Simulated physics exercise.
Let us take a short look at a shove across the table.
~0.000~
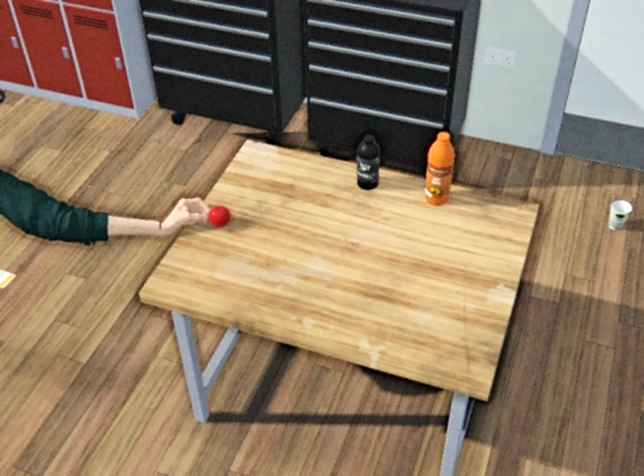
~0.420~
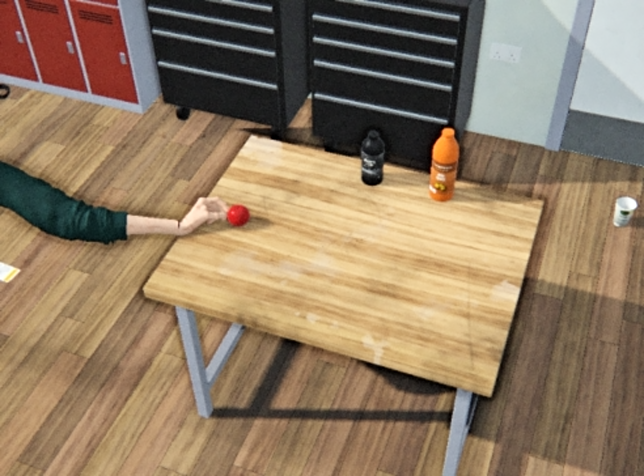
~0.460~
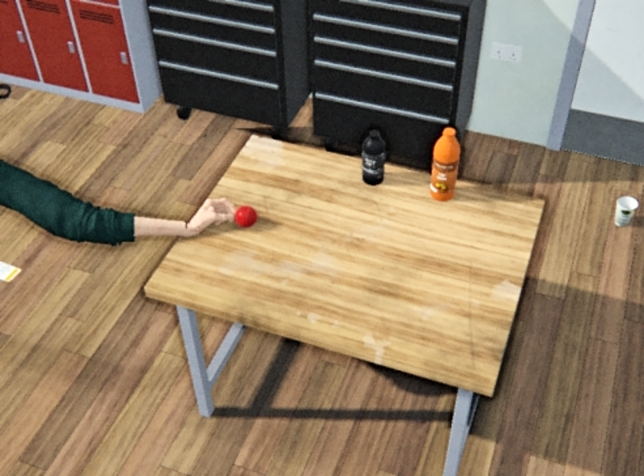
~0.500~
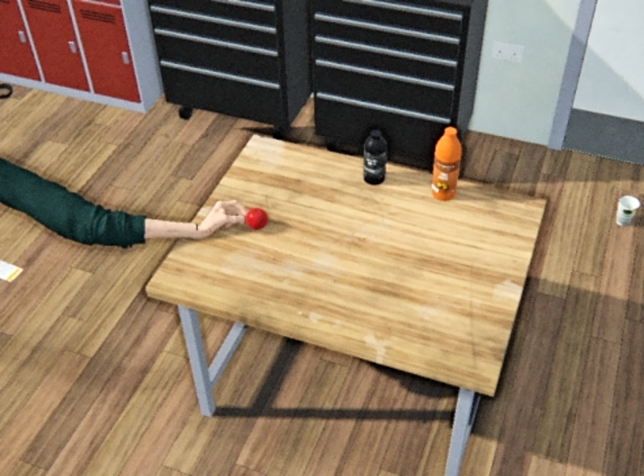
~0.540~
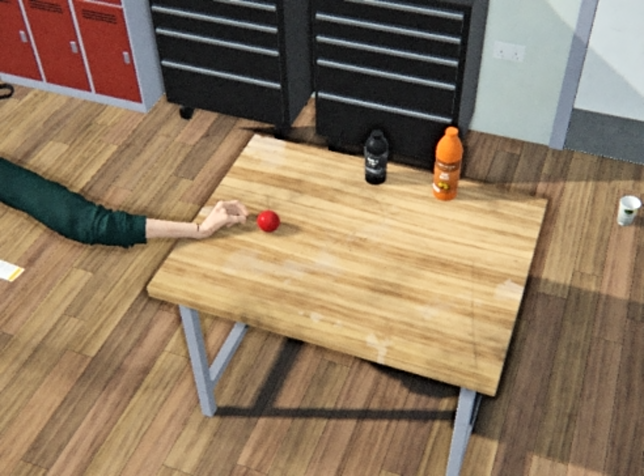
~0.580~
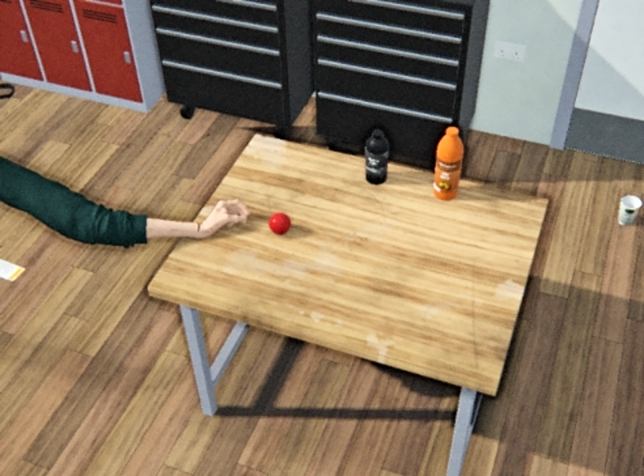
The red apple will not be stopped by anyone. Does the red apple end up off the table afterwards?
Yes, it leaves the table.
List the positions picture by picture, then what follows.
In the first frame, under the hand; red apple (220, 216).
In the second frame, under the hand; red apple (239, 215).
In the third frame, under the hand; red apple (246, 217).
In the fourth frame, red apple (257, 219).
In the fifth frame, red apple (269, 221) displaced a little.
In the sixth frame, red apple (280, 224) displaced about its own width.
Around 0.88 s, red apple displaced well along near (362, 245).
Around 1.38 s, red apple displaced well along near (504, 280).
Around 1.78 s, red apple now off the table.
Finally (2.0 s), off the table, red apple.
